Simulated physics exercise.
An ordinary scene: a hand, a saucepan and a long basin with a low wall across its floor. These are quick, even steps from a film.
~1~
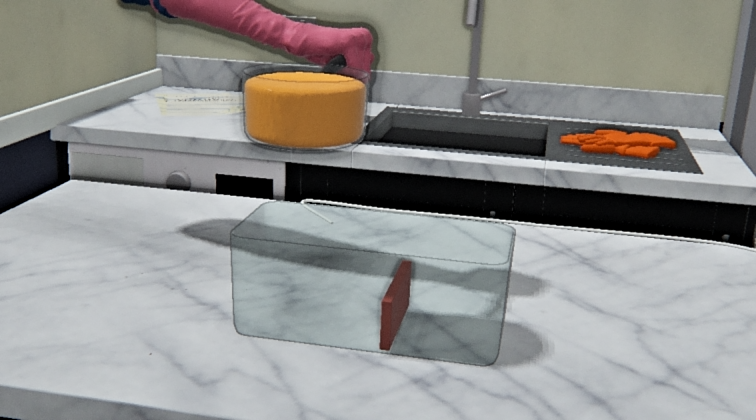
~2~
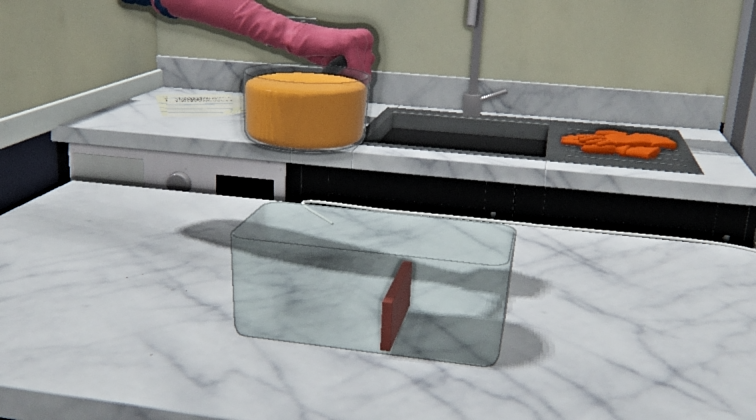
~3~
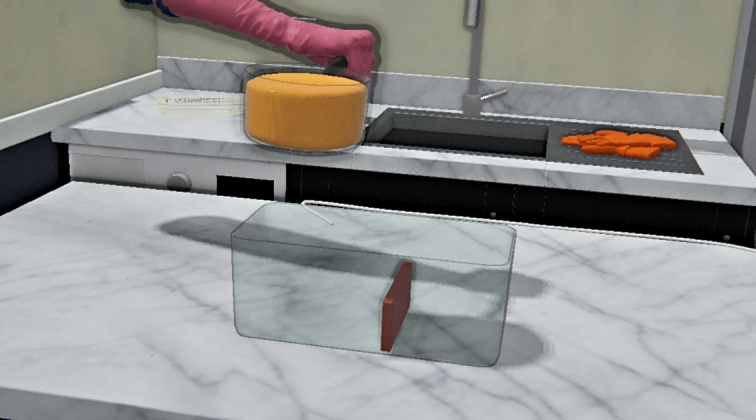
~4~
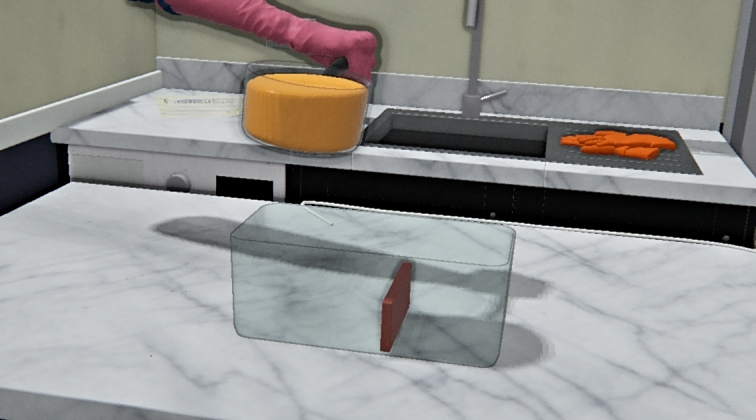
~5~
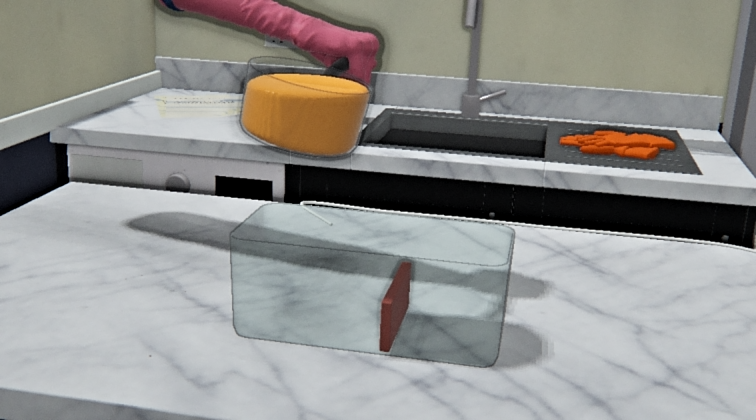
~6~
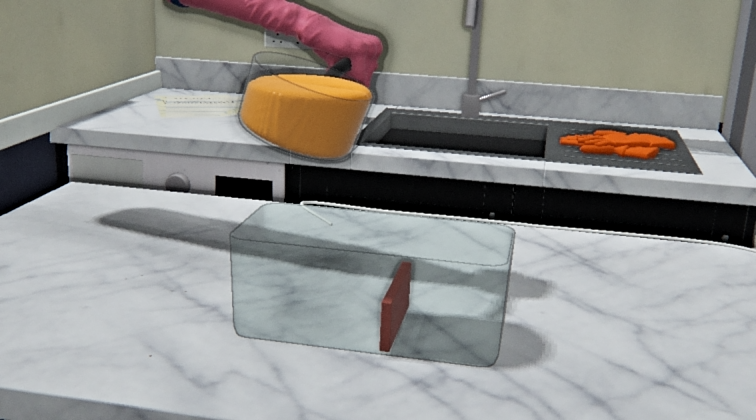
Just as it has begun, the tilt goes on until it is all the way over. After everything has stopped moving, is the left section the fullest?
The winner is the right compartment.
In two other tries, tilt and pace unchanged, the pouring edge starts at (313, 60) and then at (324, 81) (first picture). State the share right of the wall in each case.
Close to 5 % for the first start and close to 10 % for the second.
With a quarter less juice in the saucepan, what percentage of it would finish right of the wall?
50 %.
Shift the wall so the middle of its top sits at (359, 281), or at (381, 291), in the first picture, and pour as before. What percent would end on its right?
That'd be about 90 percent for the first and about 75 percent for the other.
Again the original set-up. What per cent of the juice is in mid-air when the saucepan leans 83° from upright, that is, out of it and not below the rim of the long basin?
40 %.
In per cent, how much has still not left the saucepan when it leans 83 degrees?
40 in a hundred.
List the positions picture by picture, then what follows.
It leans 0°; its right rim is at (367, 79); the juice meets the walls at (250, 78) and (366, 87); the long basin's rim runs from (248, 219) to (512, 246); the wall's top is at (398, 281), in the first picture.
It leans 1°; its right rim is at (368, 80); the juice meets the walls at (251, 78) and (366, 88), in the second picture.
It leans 3°; its right rim is at (369, 83); the juice meets the walls at (252, 79) and (367, 89), in the third picture.
It leans 7°; its right rim is at (370, 88); the juice meets the walls at (252, 79) and (368, 91), in the fourth picture.
It leans 11°; its right rim is at (370, 94); the juice meets the walls at (252, 78) and (370, 92), in the fifth picture.
It leans 18°; its right rim is at (371, 101); the juice meets the walls at (254, 80) and (373, 95); 1 per cent is over the edge, in the sixth picture.
A moment on, the tilt is 83° and 40 per cent is still to pour, 1 is left of the wall and 20 right of it.
Next, the tilt is 114° and 4 per cent is still to pour, 24 is left of the wall and 64 right of it.
Then the tilt is 115° and 0 per cent is still to pour, 36 is left of the wall and 63 right of it.
Later the tilt is 115° and 0 per cent is still to pour, 36 is left of the wall and 63 right of it.
At rest 36 per cent lies left of the wall, 64 right of it and 1 outside.
